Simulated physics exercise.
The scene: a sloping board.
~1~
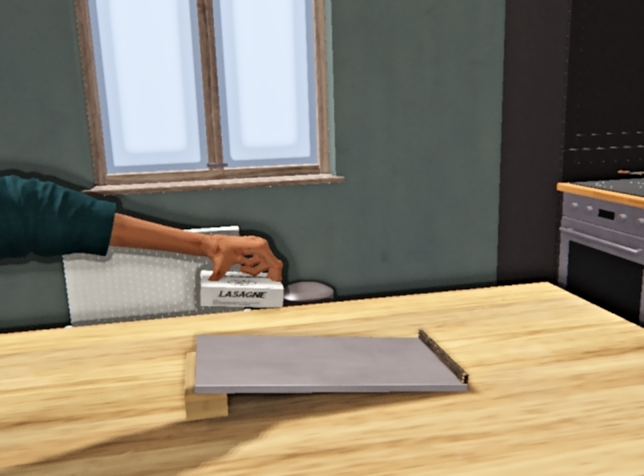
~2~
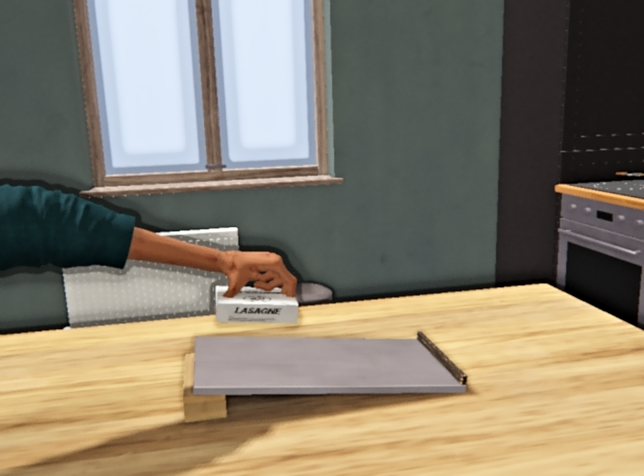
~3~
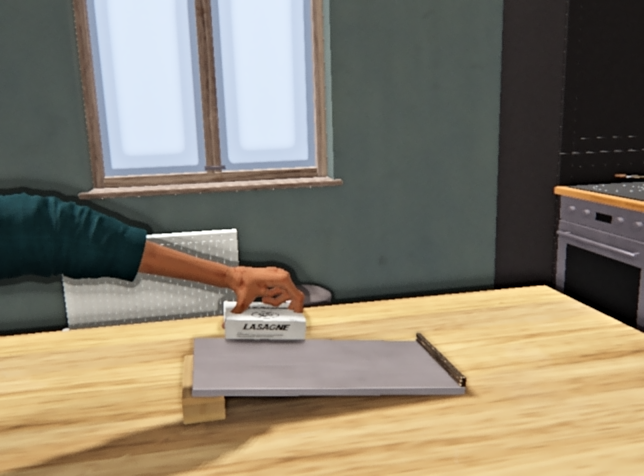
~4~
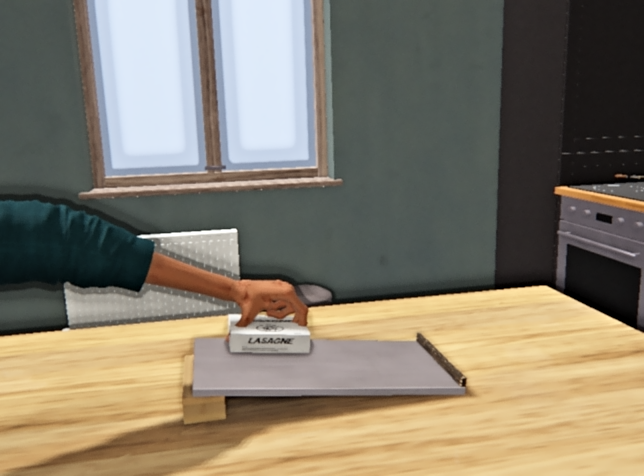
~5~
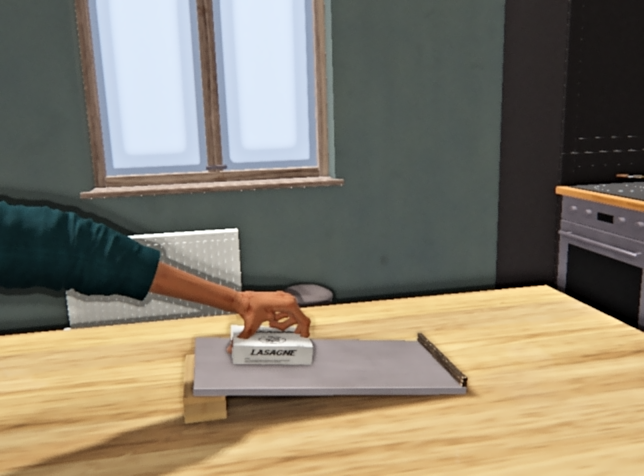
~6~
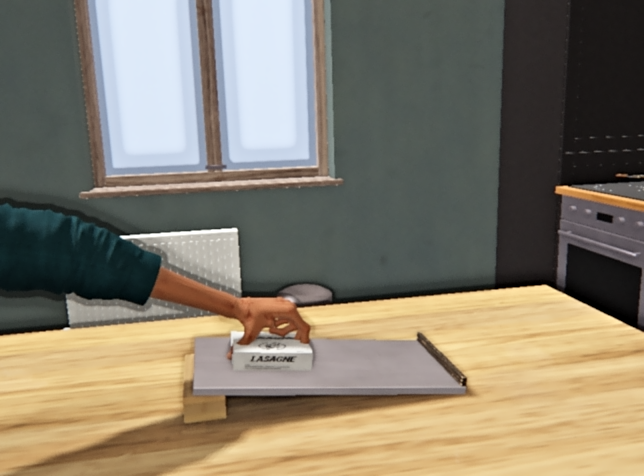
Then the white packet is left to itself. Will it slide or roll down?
The white packet stays where it is put.
Then, 0.30 s on from there, no change.
Then, 0.70 s on from there, white packet resting near (270, 351).
In the end, it is unmoved. At the end, from the last picture's camera, white packet near (271, 351). The white packet keeps its place.
